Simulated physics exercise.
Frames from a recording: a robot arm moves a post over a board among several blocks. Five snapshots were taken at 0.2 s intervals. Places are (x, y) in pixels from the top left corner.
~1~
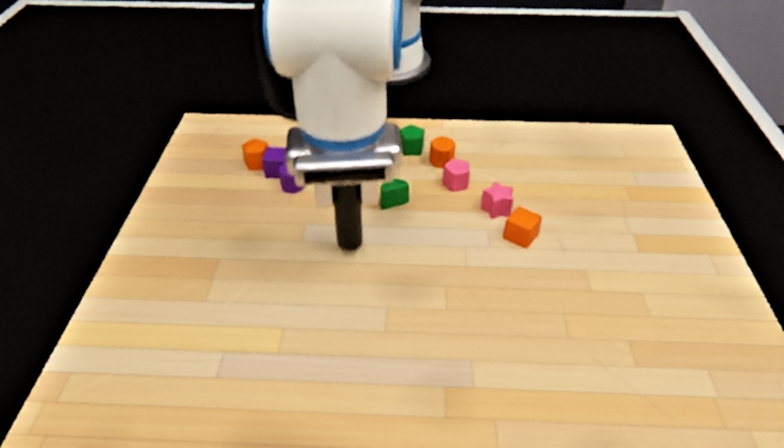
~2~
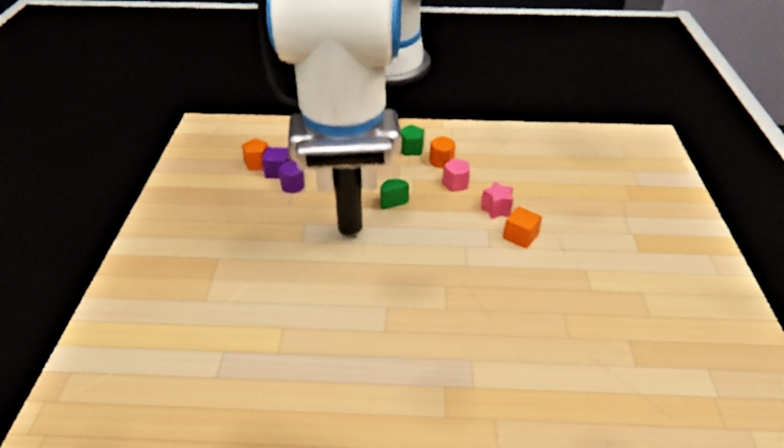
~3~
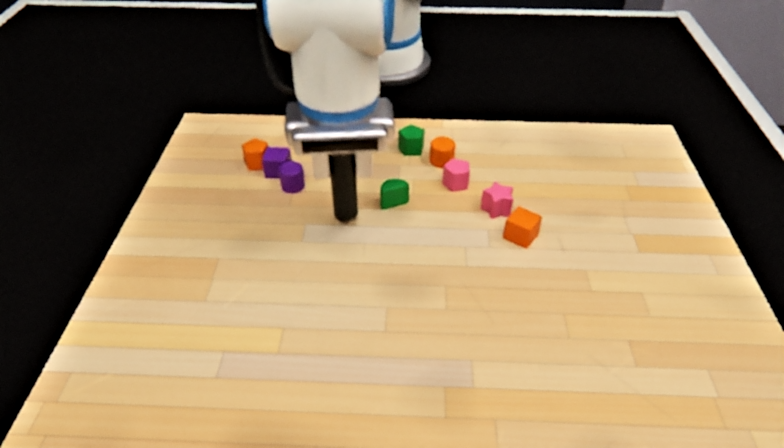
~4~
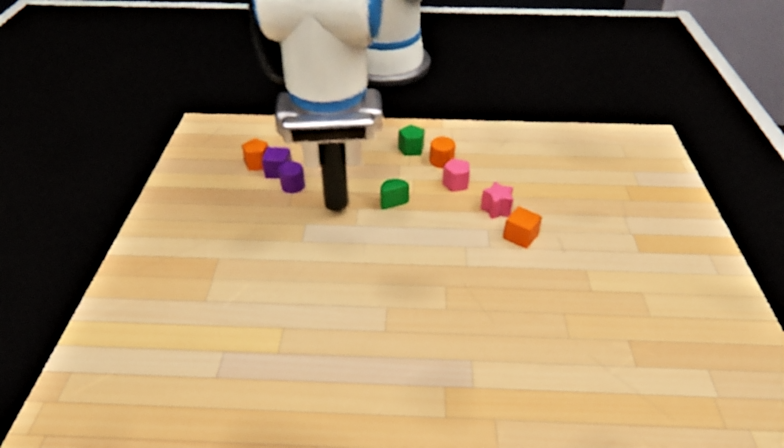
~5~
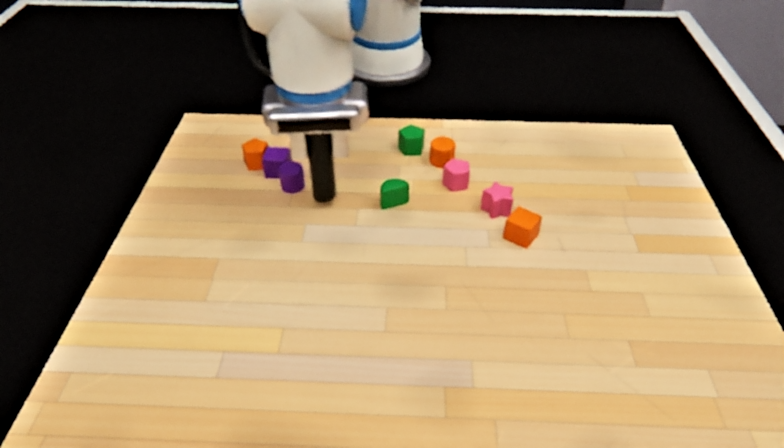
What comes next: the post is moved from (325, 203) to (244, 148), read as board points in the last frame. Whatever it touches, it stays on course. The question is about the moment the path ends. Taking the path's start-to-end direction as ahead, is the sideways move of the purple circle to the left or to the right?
Shifted left.
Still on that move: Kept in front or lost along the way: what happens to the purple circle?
It lies beside or behind the post.
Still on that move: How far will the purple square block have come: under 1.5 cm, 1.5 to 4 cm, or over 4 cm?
Goes over 4 cm.
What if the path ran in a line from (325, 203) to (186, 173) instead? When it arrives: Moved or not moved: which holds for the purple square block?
The purple square block changes place.
What follows on the original path. One third of the way, post at (294, 175); orange five-sided block at (247, 140), turned 40° anticlockwise; purple square block at (266, 148), turned 55° clockwise; purple circle at (270, 162).
Two thirds of the way, post at (268, 157); orange five-sided block at (231, 131); purple square block at (242, 142), turned 45° clockwise; purple circle at (254, 162).
At the end, post at (242, 140); orange five-sided block at (216, 126), turned 65° clockwise; purple square block at (220, 139), turned 30° anticlockwise; purple circle at (254, 162); green half-round block not moved.
